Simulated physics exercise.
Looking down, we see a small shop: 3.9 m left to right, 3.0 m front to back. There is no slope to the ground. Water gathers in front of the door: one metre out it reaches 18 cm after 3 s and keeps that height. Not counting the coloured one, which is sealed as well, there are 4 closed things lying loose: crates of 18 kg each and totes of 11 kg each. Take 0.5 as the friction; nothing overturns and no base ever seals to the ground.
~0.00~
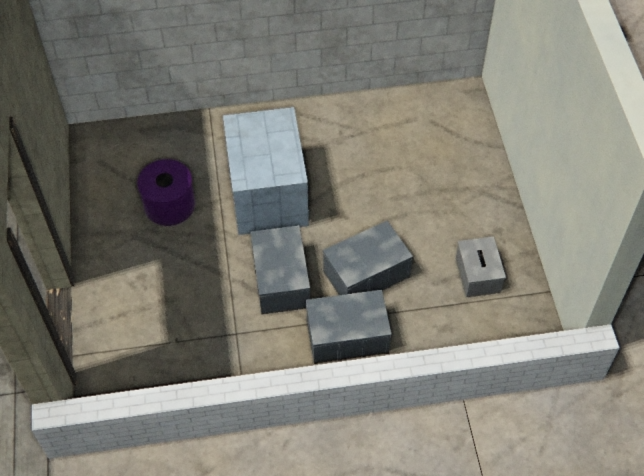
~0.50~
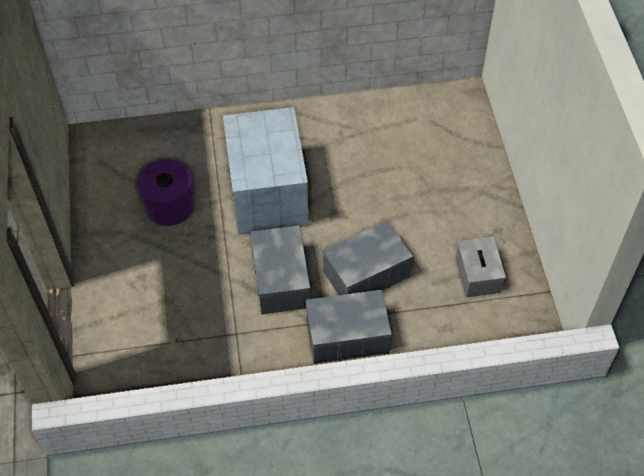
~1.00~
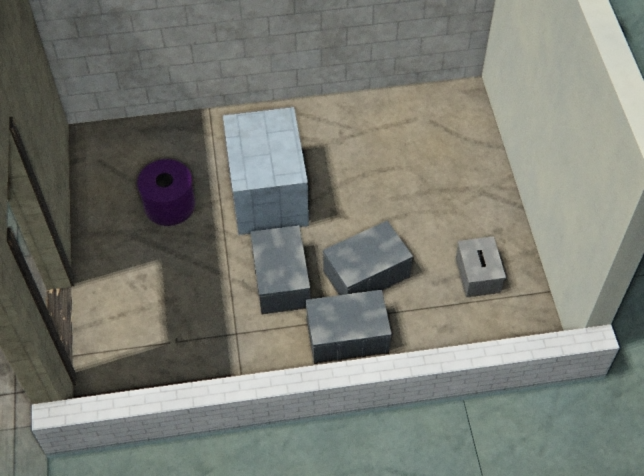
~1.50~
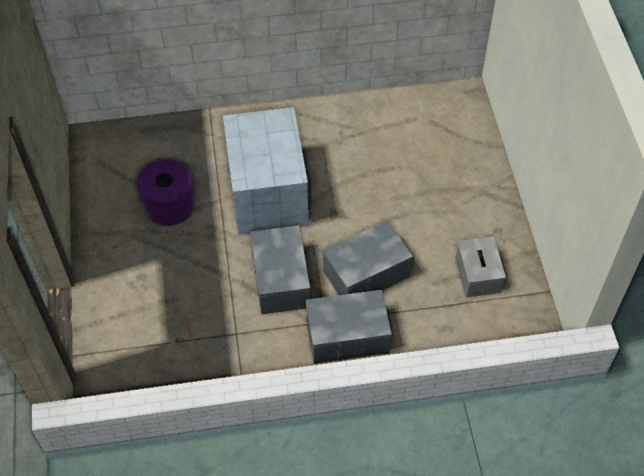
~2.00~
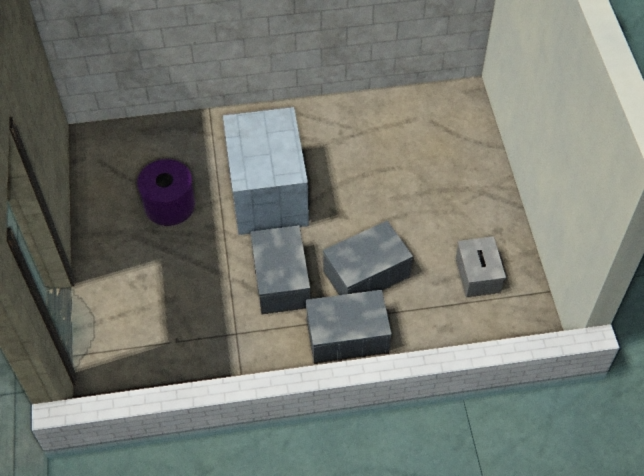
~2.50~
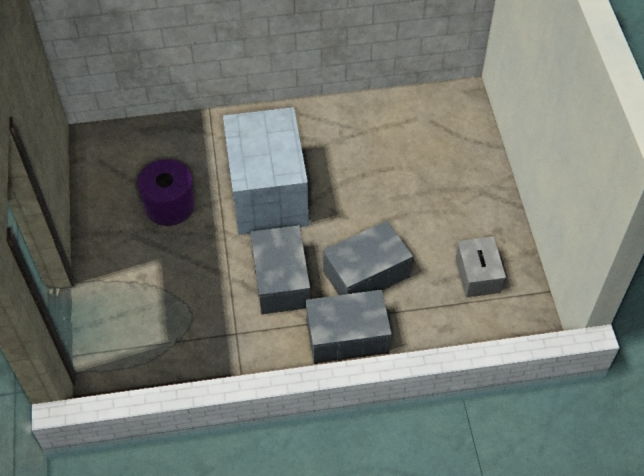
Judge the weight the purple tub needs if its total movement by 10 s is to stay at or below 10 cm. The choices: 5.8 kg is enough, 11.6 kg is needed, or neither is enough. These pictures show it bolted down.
My guess is only the heavier amount suffices.
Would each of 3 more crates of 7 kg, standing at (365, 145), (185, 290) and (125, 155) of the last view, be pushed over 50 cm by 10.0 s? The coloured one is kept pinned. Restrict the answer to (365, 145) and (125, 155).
Well, below half a metre and then below half a metre.
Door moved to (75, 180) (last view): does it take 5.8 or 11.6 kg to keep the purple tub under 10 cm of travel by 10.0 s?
Okay, so both masses fail.
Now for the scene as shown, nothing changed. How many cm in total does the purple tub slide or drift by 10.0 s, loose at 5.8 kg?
All together it comes to about 80 cm.
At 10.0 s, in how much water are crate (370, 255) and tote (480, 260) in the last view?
5 and 9 cm.
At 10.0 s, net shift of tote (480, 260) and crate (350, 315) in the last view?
Net displacement, in order: 50 cm; 150 cm.
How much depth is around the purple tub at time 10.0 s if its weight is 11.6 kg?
Around 4 cm.
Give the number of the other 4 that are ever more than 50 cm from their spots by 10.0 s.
3.
After 3.5 s the purple tub would be 0 cm from its start with 5.8 kg and 0 cm from its start with 11.6 kg; 1 cm of water round it then.
After 4.5 s the purple tub would be 1 cm from its start with 5.8 kg and 0 cm from its start with 11.6 kg; 3 cm of water round it then.
After 7.0 s the purple tub would be 25 cm from its start with 5.8 kg and 0 cm from its start with 11.6 kg; 4 cm of water round it then.
After 10.0 s the purple tub would be 66 cm from its start with 5.8 kg and 0 cm from its start with 11.6 kg; 4 cm of water round it then.
